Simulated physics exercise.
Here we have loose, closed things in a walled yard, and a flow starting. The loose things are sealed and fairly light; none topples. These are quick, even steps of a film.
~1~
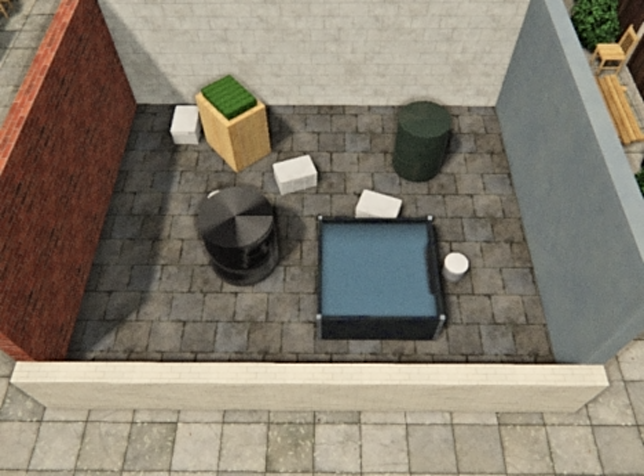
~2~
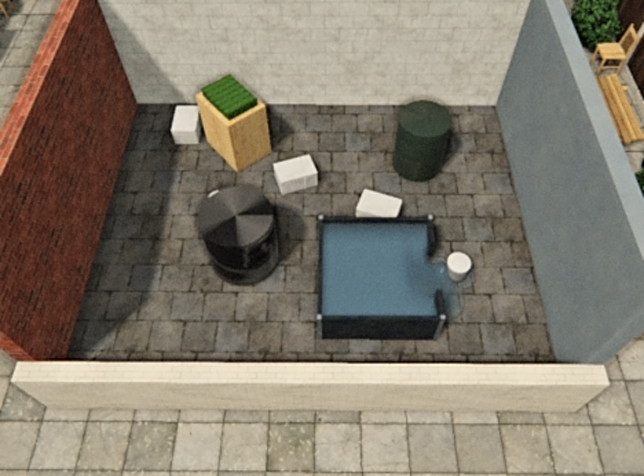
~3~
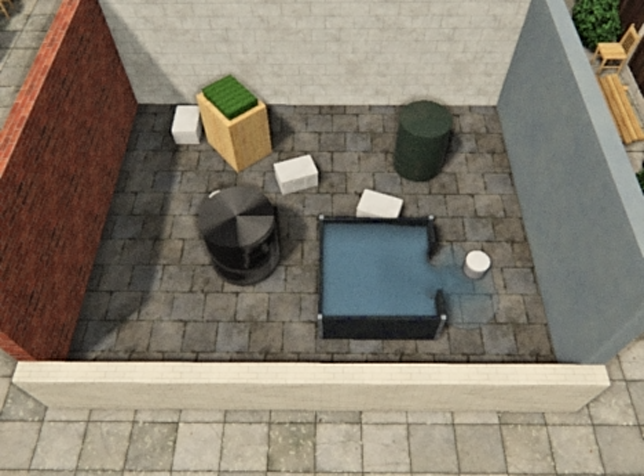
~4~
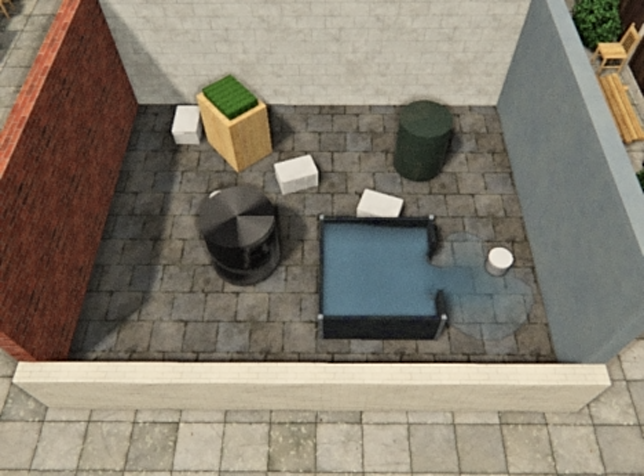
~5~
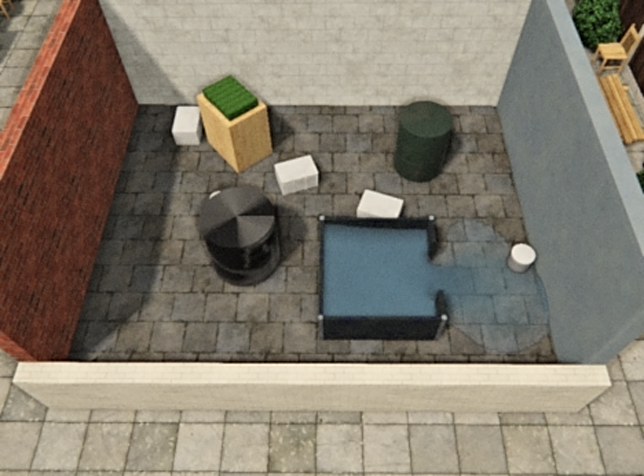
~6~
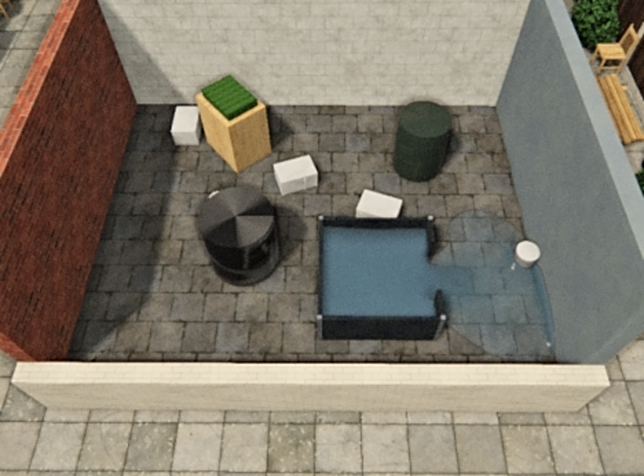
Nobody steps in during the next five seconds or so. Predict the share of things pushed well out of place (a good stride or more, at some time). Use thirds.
That comes to not even a third.
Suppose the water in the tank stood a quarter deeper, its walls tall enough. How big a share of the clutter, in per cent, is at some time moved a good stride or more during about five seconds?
About 20 per cent.
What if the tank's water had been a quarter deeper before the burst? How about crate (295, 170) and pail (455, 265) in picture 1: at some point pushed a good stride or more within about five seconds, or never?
In turn: Not that far, that far or more.
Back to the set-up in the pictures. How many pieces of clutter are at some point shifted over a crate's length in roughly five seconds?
That makes 1.
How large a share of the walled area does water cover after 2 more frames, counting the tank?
Some 20 per cent.
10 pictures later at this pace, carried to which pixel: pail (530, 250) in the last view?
At about (459, 162).
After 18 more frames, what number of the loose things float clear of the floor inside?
0 of them.
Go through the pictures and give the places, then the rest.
The first picture shows a pail at (457, 263), on the bottom; a crate at (185, 118) rests on the ground; 0 of 5 have shifted.
The second picture shows a pail at (459, 262), on the bottom; a crate at (186, 118), on the bottom; 0 of 5 have shifted.
The third picture shows a pail at (478, 261), on the bottom, close to its start; a crate at (186, 118), on the bottom; 1 of 5 have shifted.
The fourth picture shows a pail at (501, 257) rests on the ground, a stride from its start; a crate at (186, 118) rests on the ground; 1 of 5 have shifted.
The fifth picture shows a pail at (523, 254) rests on the ground, a stride from its start; a crate at (187, 119), on the bottom; 1 of 5 have shifted.
The sixth picture shows a pail at (528, 251), on the bottom, a stride from its start; a crate at (186, 119), on the bottom; 1 of 5 have shifted.
A moment on, 1 of 5 are well off their spots; 1 afloat.
Next, 1 of 5 are well off their spots; 0 afloat.
Later, 1 of 5 are well off their spots; 0 afloat.
In the end, 1 of 5 are well off their spots, and 1 have been at some point; 1 afloat.
